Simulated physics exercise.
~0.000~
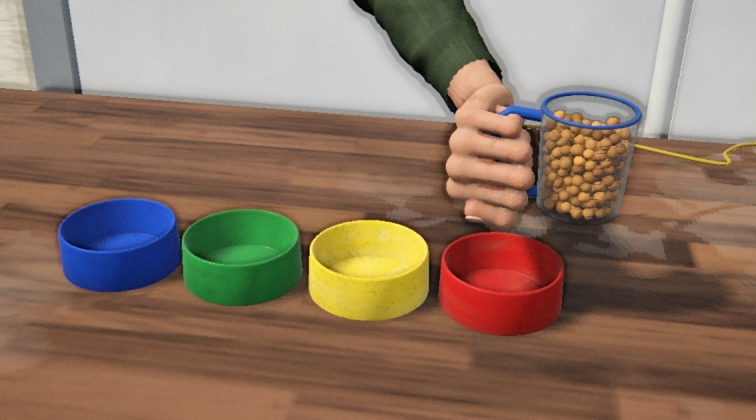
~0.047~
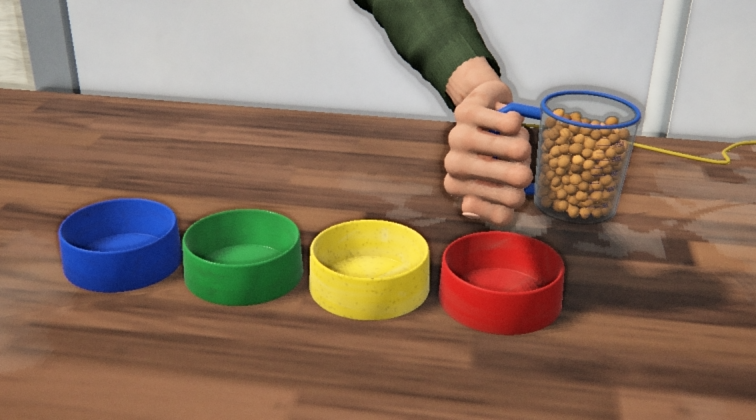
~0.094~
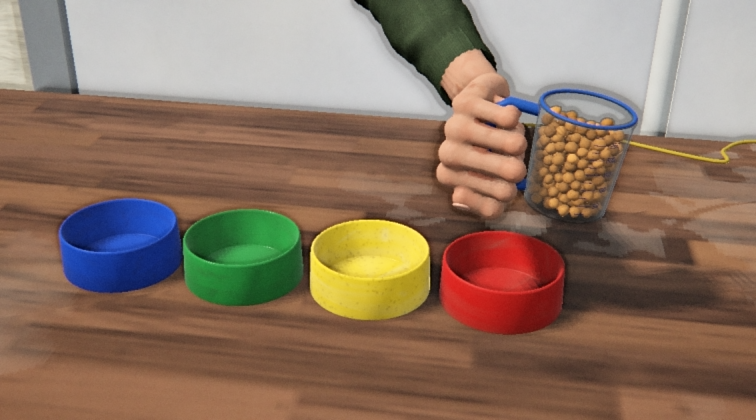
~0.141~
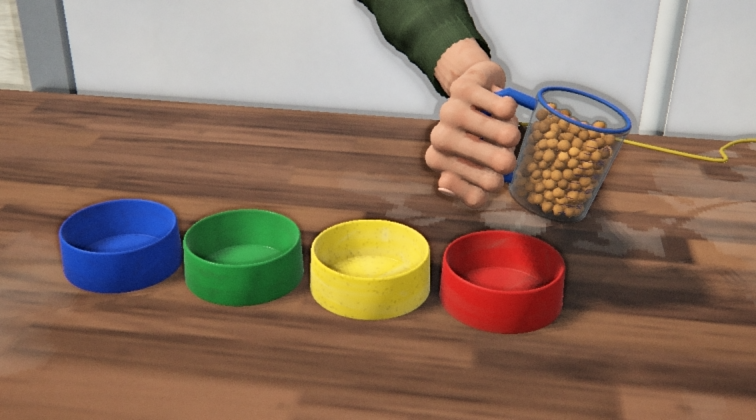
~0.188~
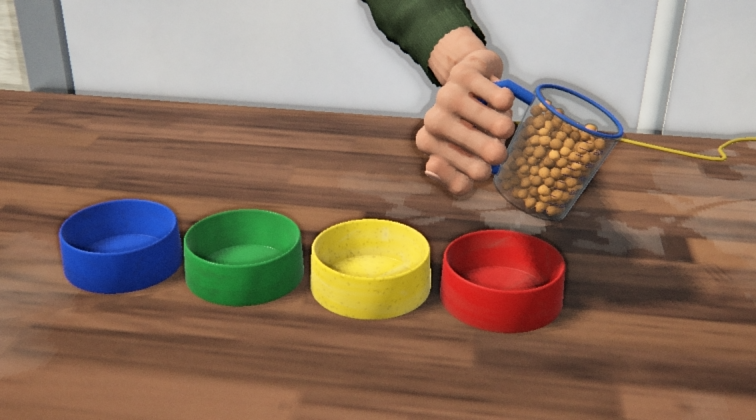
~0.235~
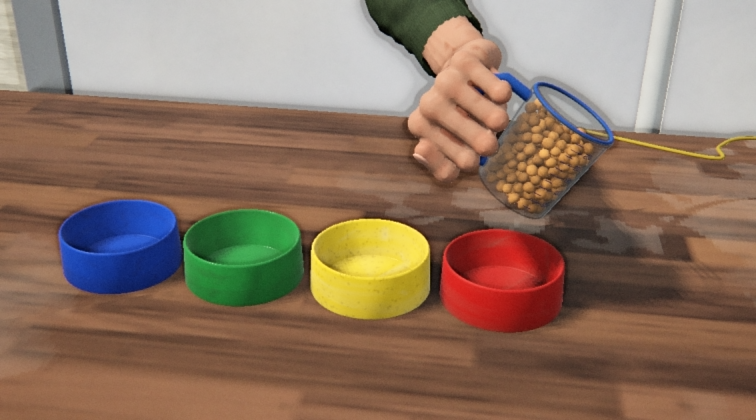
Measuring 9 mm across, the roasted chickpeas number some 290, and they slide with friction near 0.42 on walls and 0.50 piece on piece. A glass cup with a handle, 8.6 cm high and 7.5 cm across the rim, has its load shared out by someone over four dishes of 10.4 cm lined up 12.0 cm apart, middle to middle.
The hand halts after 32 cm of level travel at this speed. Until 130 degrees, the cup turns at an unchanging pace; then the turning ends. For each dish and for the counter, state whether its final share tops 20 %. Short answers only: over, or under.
Red dish: Beyond a fifth; blue dish: Within a fifth; green dish: Within a fifth; yellow dish: Beyond a fifth; counter: Beyond a fifth.
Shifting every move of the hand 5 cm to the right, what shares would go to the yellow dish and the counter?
Yellow 0, counter 10.
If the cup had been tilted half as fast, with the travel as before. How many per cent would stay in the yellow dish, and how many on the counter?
It would be yellow 40 and counter 20.
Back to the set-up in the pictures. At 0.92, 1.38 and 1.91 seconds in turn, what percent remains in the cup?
In turn: 25 %, 0 %, 0 %.
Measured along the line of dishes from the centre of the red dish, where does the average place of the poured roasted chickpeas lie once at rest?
The load's average lands around 6 cm in the minus-x direction.
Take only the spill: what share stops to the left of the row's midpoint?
About 0 percent.
After 0.92 s, tilt 130 degrees; cup holds 25 %, red 30 %, yellow 15 %.
After 1.38 s, tilt 130 degrees; cup holds 0 %, red 35 %, yellow 35 %.
After 1.91 s, tilt 130 degrees; cup holds 0 %, red 35 %, yellow 35 %.
In the end, at 2.2 s, red 35 %, blue 0 %, green 0 %, yellow 35 %, counter 30 %.
